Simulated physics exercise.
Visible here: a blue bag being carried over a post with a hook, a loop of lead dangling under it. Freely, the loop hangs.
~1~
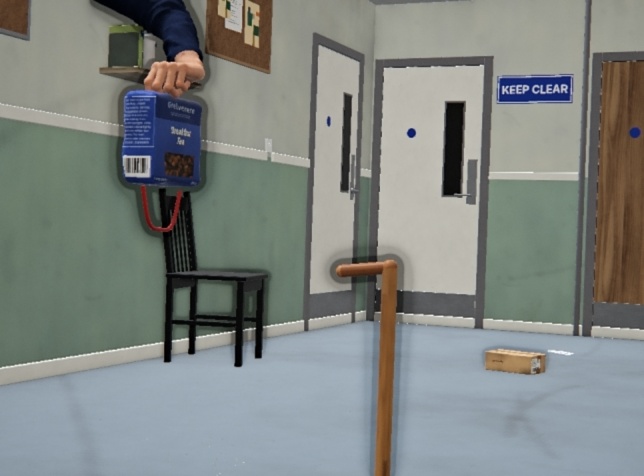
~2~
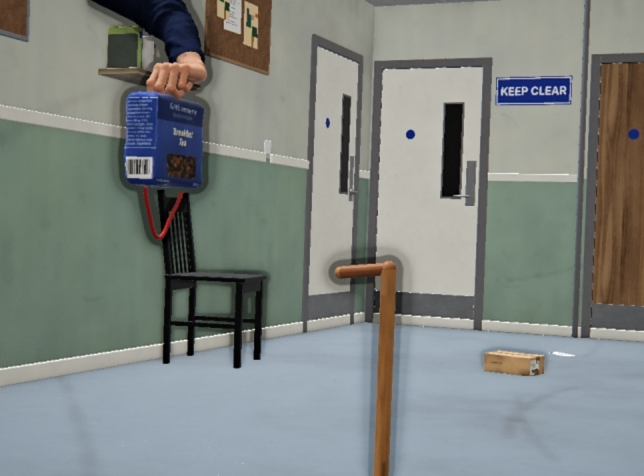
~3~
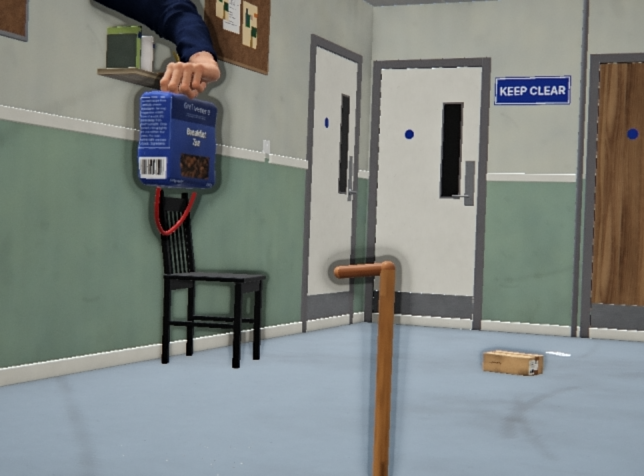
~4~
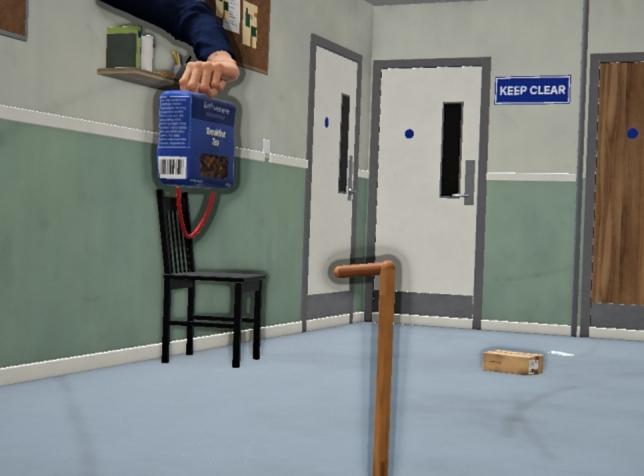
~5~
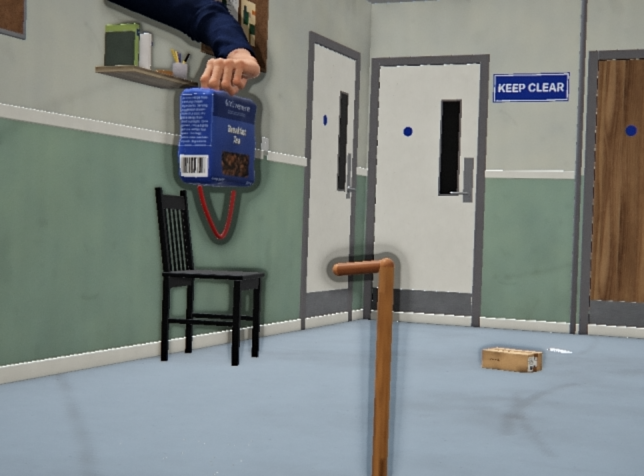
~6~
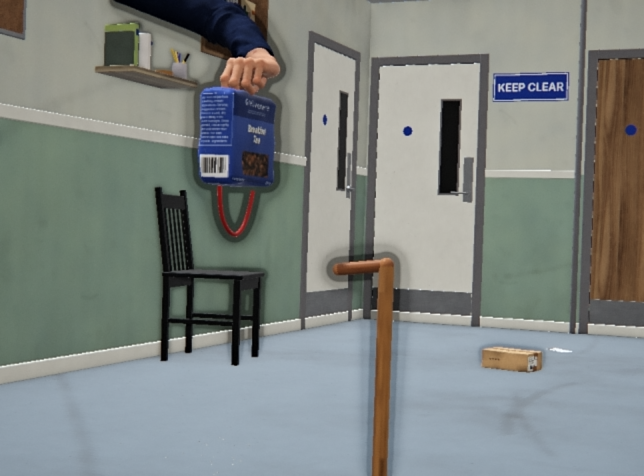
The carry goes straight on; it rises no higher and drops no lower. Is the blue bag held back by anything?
Gets past.
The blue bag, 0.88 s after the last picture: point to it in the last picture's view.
Its middle is at roughly (371, 139).
Then, 0.88 s after the last picture, bag over the post near (371, 139).
Then, 1.72 s after the last picture, bag past the post near (512, 139).
At rest, bag past the post near (558, 139). The blue bag passes clear.
